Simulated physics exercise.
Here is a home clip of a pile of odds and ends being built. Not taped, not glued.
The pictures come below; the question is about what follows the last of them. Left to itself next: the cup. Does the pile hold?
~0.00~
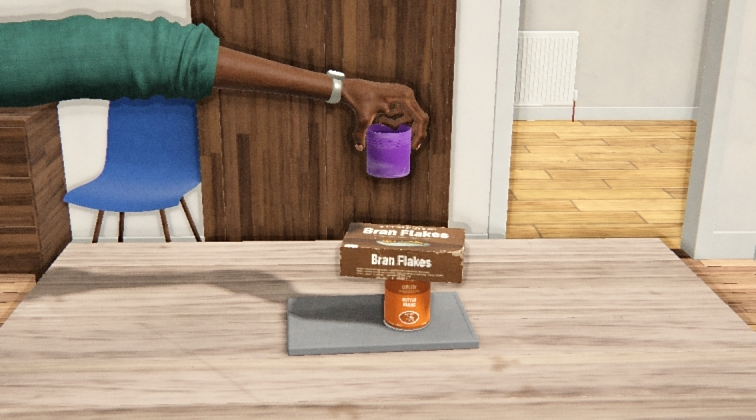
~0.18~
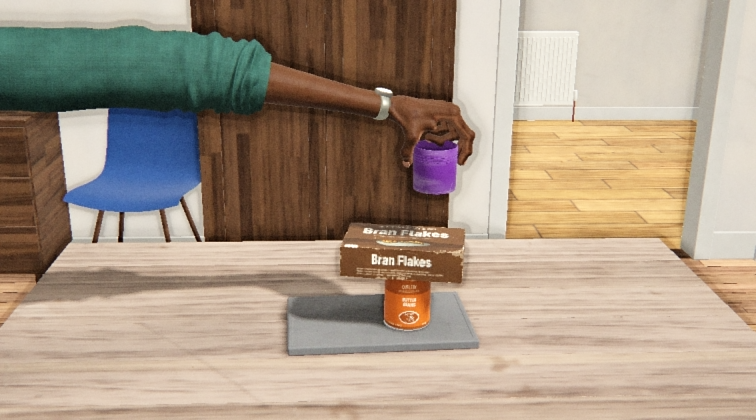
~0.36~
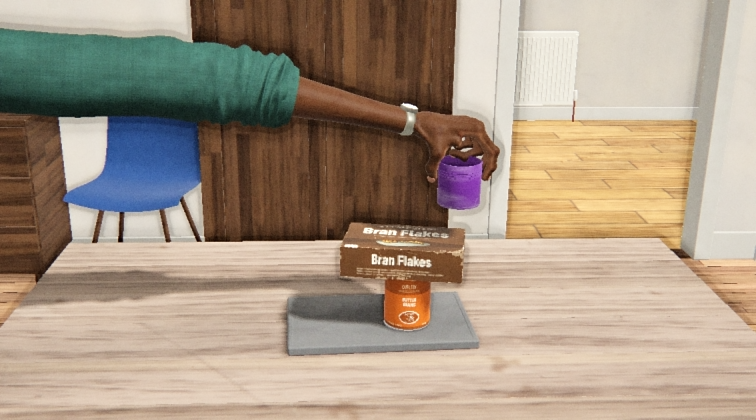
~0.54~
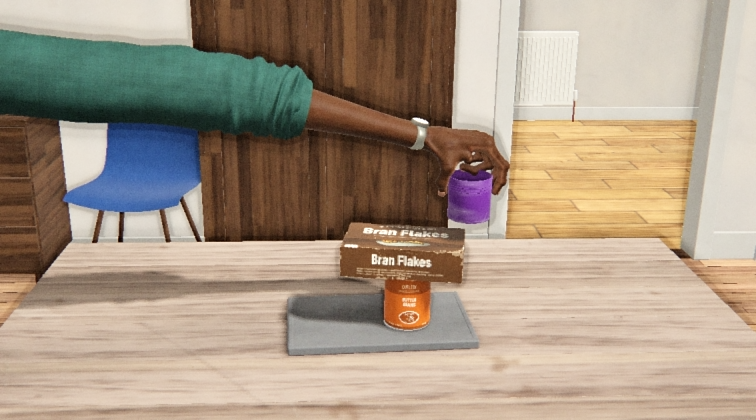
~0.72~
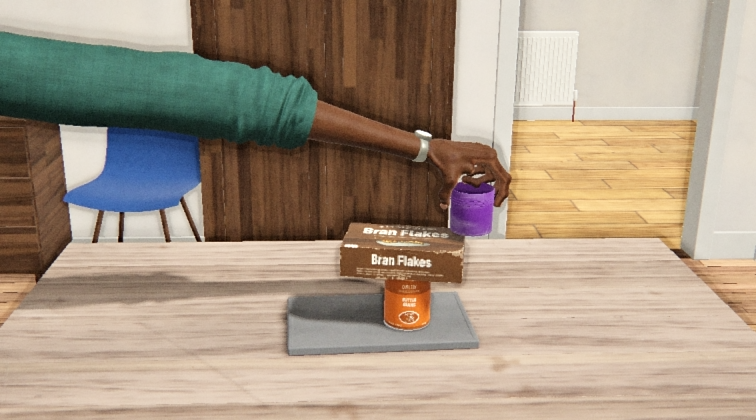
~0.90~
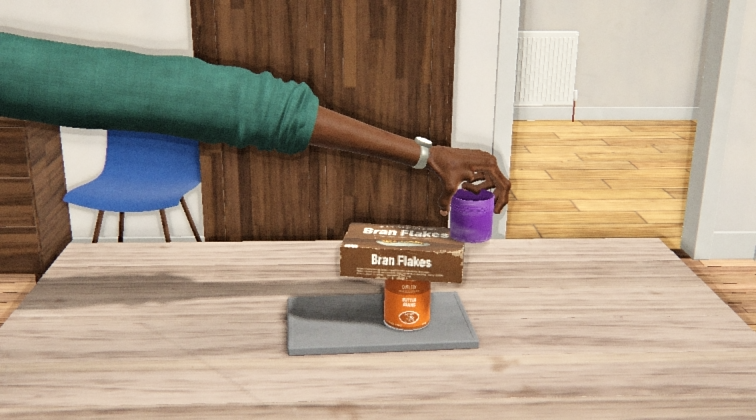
Most likely the pile fails.
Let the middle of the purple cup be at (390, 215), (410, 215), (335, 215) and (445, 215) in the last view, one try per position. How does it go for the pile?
The pile does not fall on try one, does not fall on try two, goes down on try three and does not fall on try four.
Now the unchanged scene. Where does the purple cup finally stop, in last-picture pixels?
Near (483, 270).
After 1.30 s, purple cup now fallen.
After 2.00 s, things are still on the move.
After 2.80 s, as before.
In the end (4.0 s), fallen, purple cup; the other 3 unmoved. At the end, from the last picture's camera, purple cup near (483, 270). The pile loses its balance.
